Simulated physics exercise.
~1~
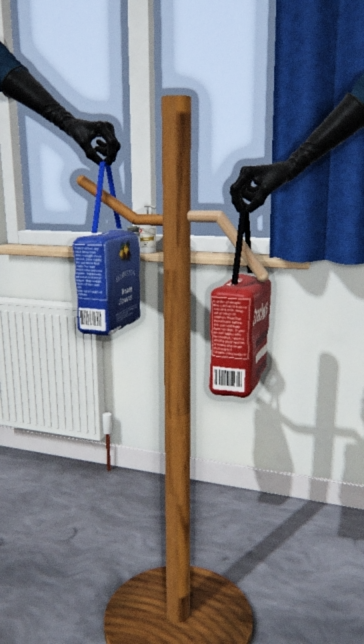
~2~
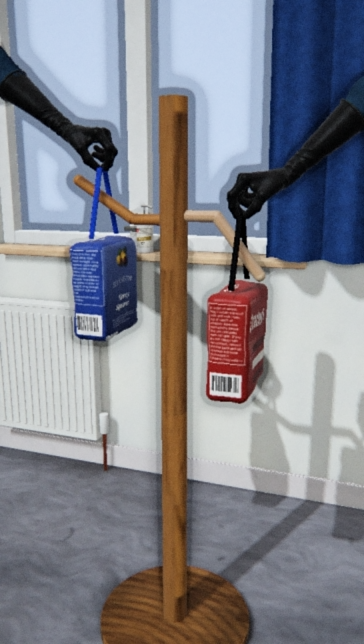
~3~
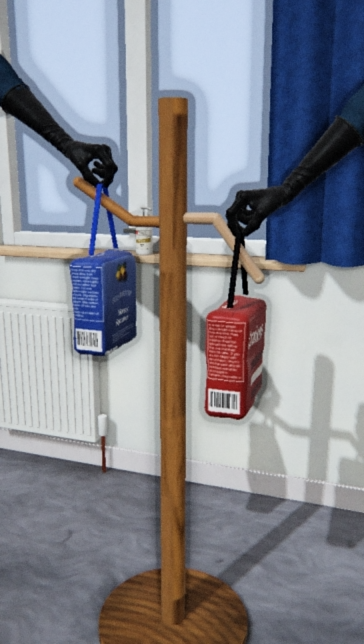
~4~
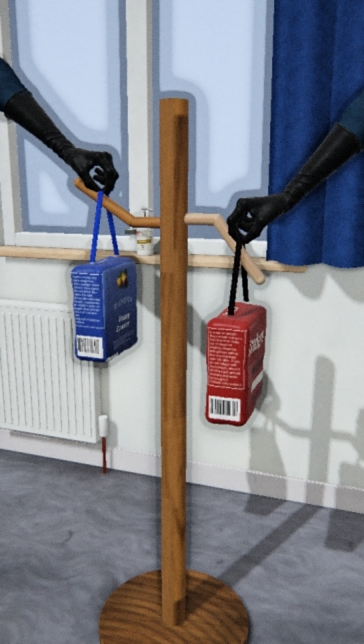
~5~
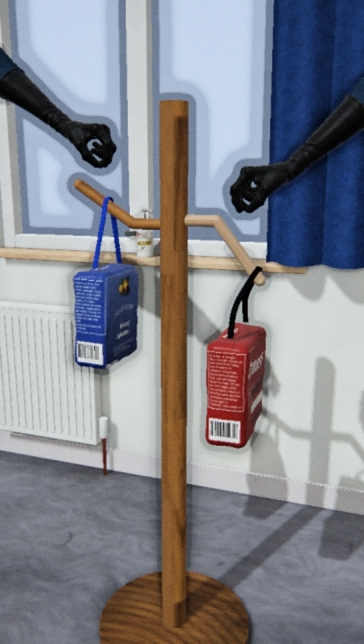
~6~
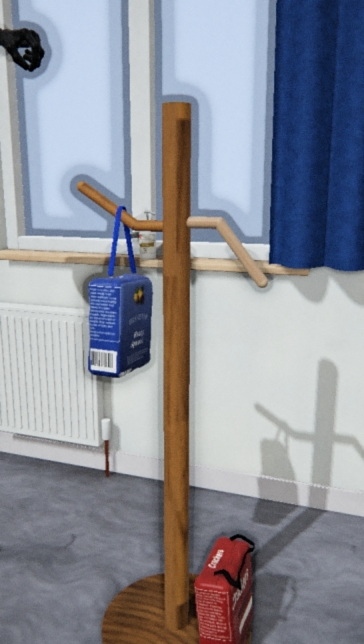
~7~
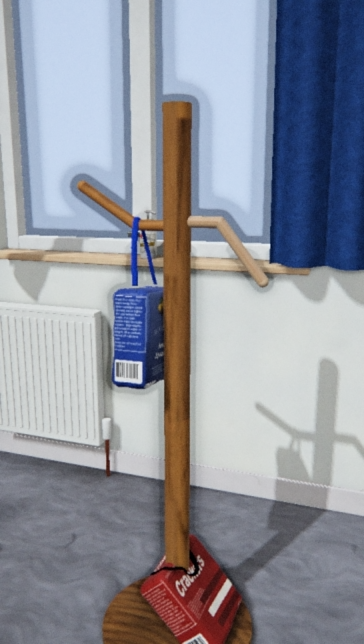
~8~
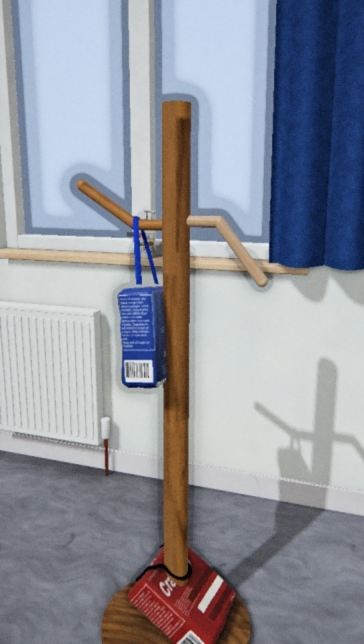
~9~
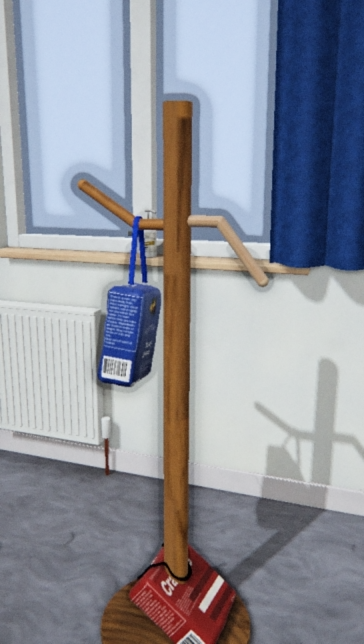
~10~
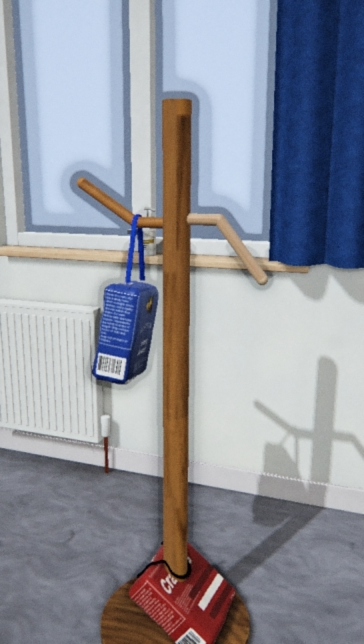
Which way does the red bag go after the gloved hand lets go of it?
The red bag moves down, dropping from the right peg to the base of the wooden post.
